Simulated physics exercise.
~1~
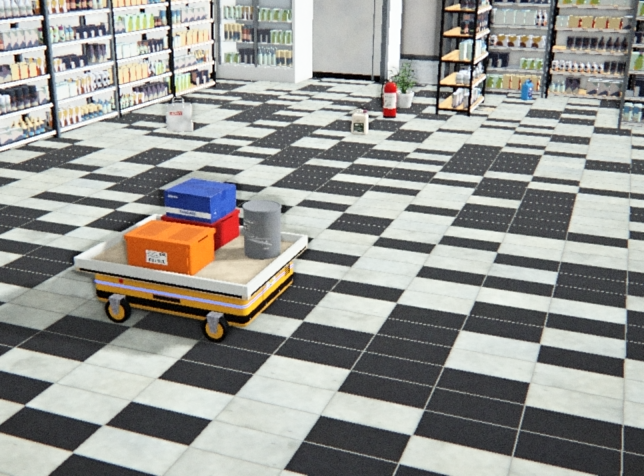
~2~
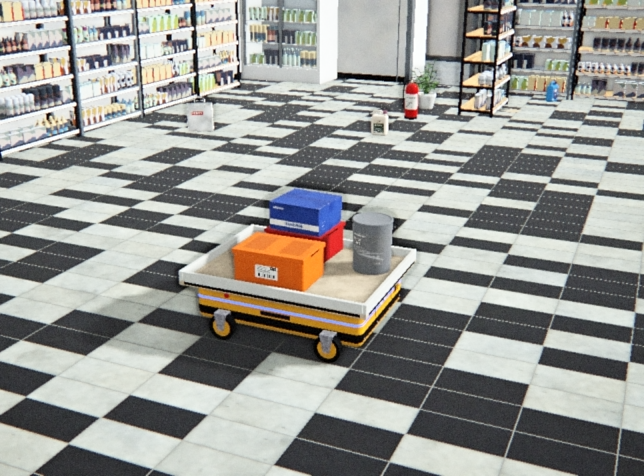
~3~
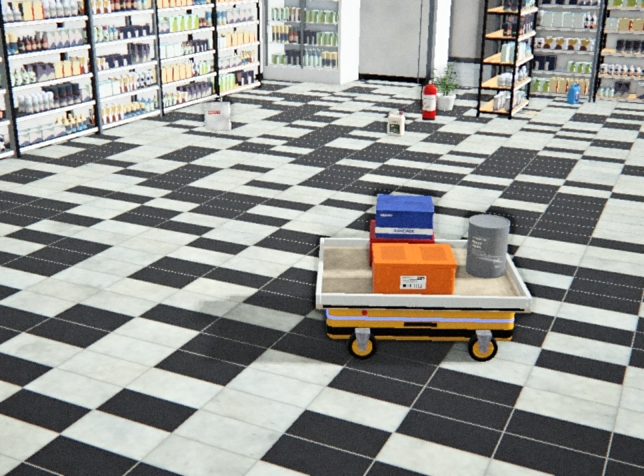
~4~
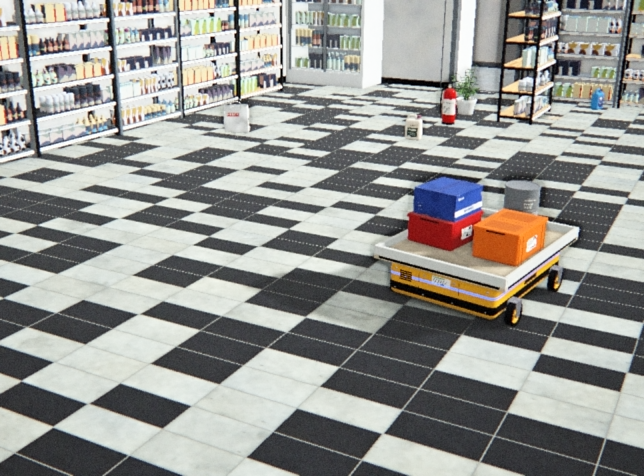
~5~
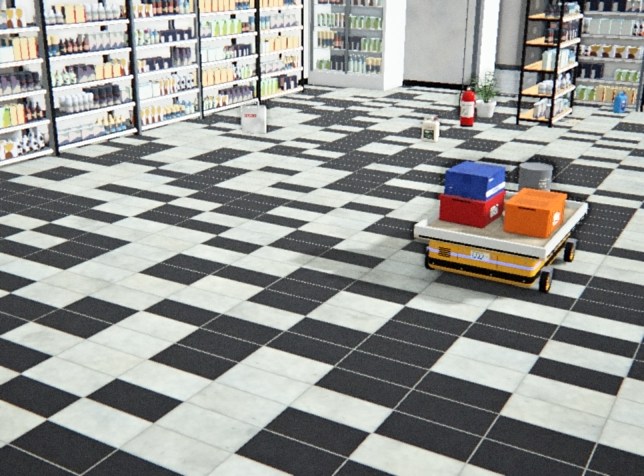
A yellow-sided cart carrying an orange tote, a grey pail and a blue box on top of a red tote rolled rightward across a checkered shop floor, then curved away toward the back, its load still aboard and the pail upright behind the orange tote.
